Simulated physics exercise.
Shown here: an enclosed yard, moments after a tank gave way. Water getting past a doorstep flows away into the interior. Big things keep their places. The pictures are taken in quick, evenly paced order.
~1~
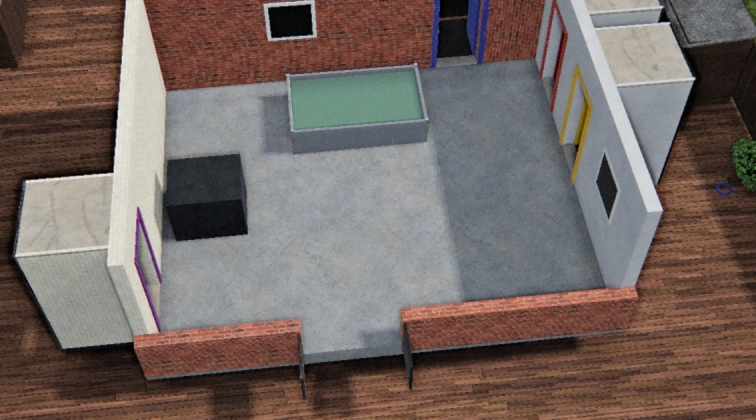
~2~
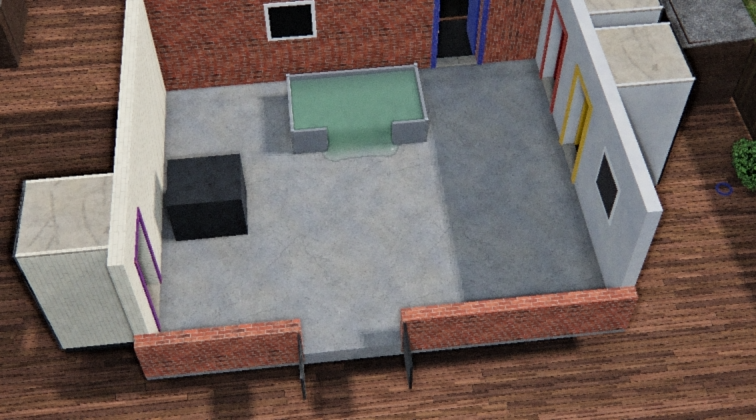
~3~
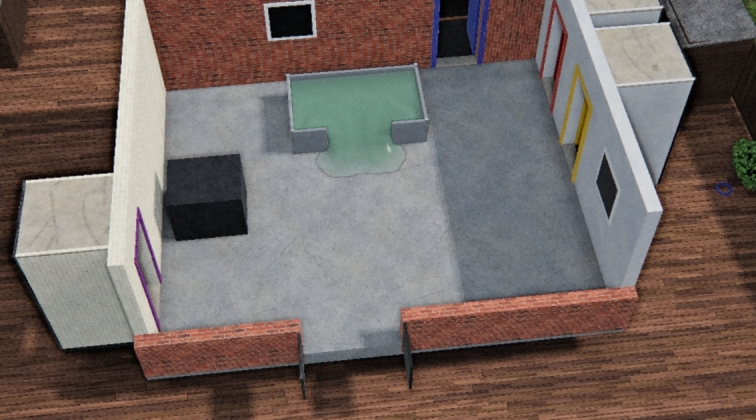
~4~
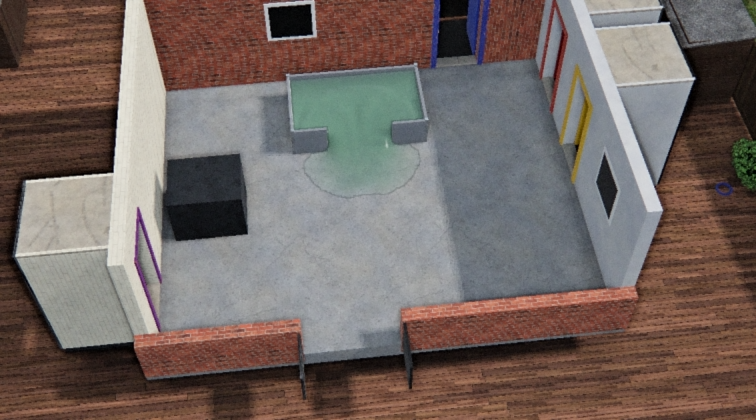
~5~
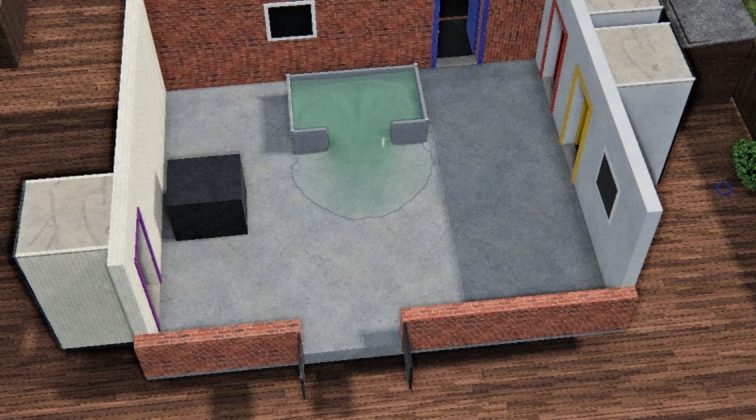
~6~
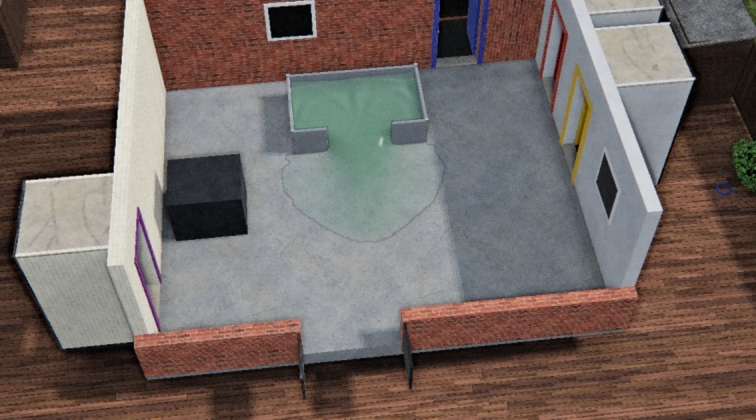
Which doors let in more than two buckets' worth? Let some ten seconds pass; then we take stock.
Purple door - yes; yellow door - no; red door - no; blue door - no.
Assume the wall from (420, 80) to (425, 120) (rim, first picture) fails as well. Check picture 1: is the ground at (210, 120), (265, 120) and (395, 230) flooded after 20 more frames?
Unwetted, unwetted, unwetted.
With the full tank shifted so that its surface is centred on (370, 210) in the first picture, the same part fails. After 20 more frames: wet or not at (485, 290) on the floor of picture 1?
Hit.
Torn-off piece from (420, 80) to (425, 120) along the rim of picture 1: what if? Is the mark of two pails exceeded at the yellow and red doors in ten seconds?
Result - yellow: Above the limit; red: Above the limit.
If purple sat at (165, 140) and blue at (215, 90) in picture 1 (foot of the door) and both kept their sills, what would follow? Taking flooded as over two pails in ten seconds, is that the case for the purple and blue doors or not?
Note: Purple does not reach the limit, blue does not reach the limit.
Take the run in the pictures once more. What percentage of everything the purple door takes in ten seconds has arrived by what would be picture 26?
Estimate: Some 0 per cent.
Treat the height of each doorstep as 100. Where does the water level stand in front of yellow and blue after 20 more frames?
Estimate, in order: 0 and 0 percent.
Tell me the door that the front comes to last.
That is the blue door.
A moment on, water covers 25 % of the floor; the purple door not reached, the yellow door not reached, the red door not reached, the blue door not reached.
Next, water covers 40 % of the floor; the purple door not reached, the yellow door not reached, the red door not reached, the blue door not reached.
Then, water covers 50 % of the floor; the purple door wet at the sill, nothing in, the yellow door not reached, the red door not reached, the blue door not reached.
Later, water covers 60 % of the floor; the purple door over two buckets in, the yellow door wet at the sill, nothing in, the red door not reached, the blue door not reached.
In the end, water covers 80 % of the floor; the purple door over two buckets in, the yellow door wet at the sill, nothing in, the red door wet at the sill, nothing in, the blue door wet at the sill, nothing in.
